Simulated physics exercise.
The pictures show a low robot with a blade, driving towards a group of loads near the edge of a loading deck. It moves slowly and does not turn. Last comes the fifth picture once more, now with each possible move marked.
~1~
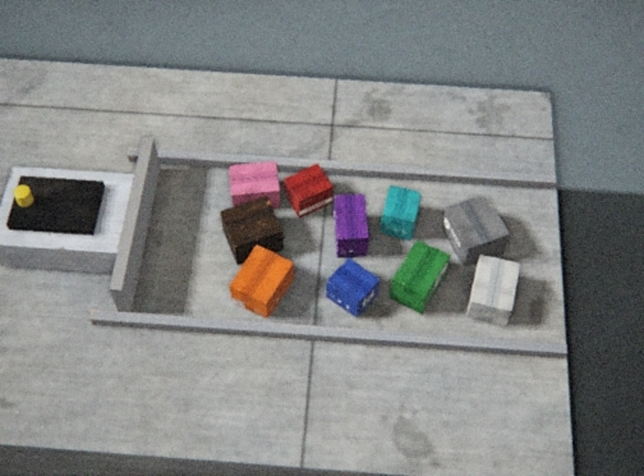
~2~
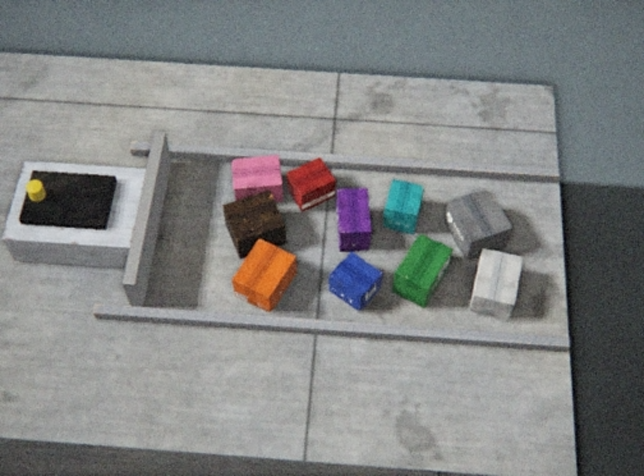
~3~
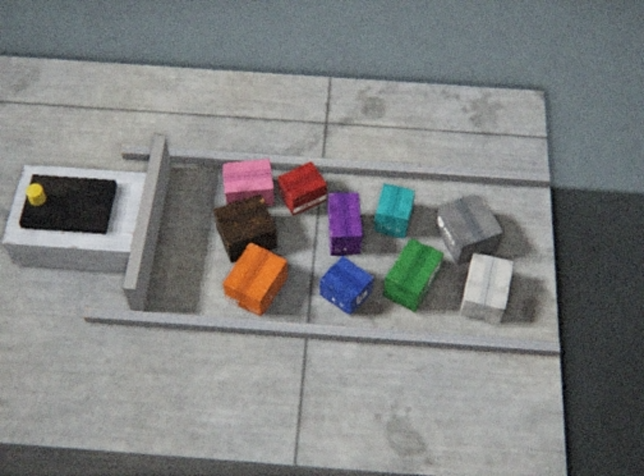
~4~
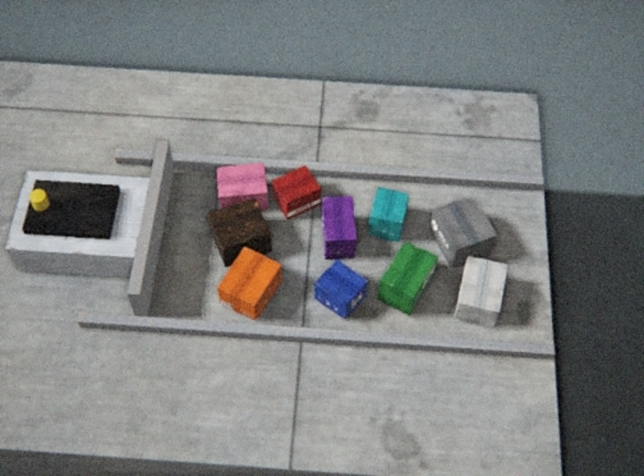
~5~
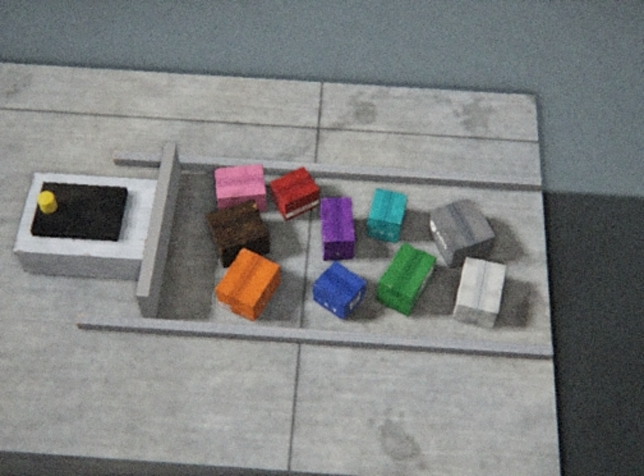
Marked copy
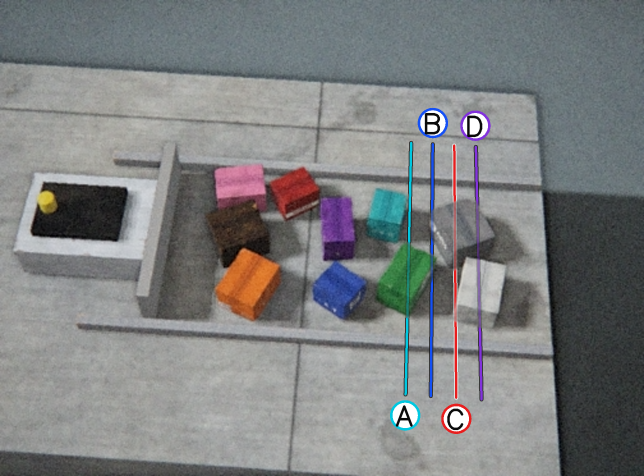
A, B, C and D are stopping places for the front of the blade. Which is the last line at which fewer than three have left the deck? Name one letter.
B is the last line within the limit.
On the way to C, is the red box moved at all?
Yes.
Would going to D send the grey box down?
By then, yes.
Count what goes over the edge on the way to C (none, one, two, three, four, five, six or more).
Four.
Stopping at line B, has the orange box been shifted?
Yes.
On the copy, A at (409, 259); B at (432, 260); C at (455, 262); D at (478, 263).
On B. First, robot (185, 217); turquoise box (391, 217); red box (342, 196).
Then, robot (284, 223); grey box (498, 234); white box (499, 292).
Finally, robot (361, 228); grey box over the edge; white box over the edge; two fallen.
By contrast, A is within the limit but short; C drops four; D drops four.
